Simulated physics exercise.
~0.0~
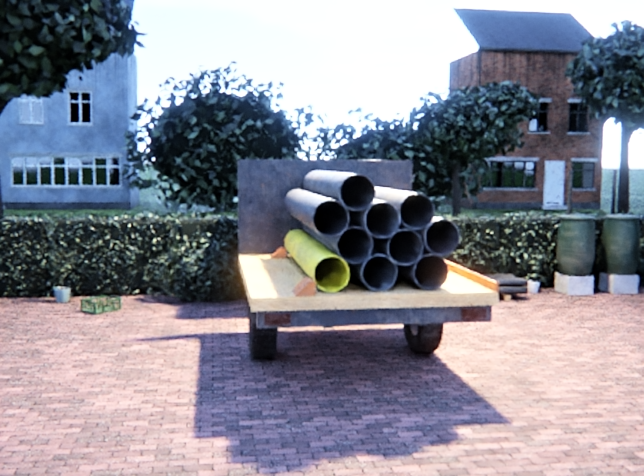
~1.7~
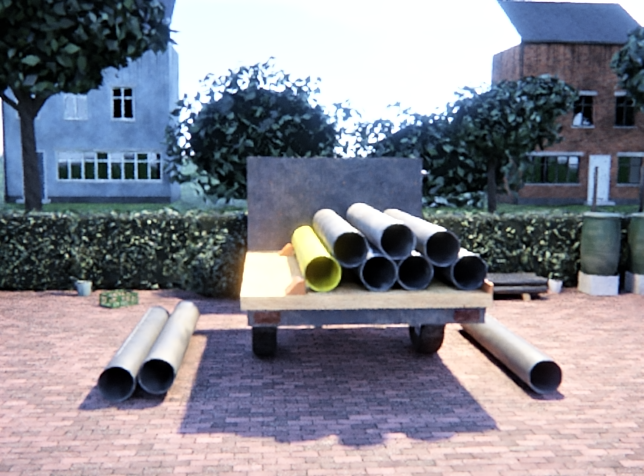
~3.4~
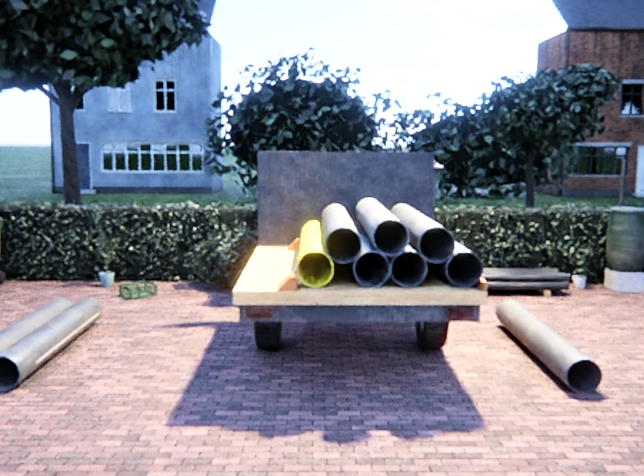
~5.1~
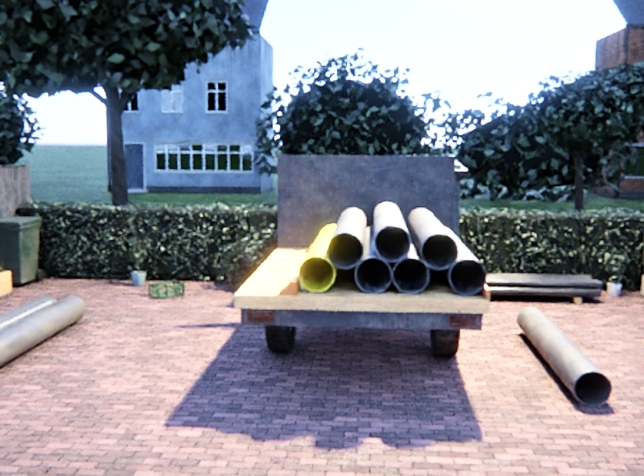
Grey pipes spilling from a stack on a parked flatbed trailer, two landing left and one right, the yellow pipe staying aboard.
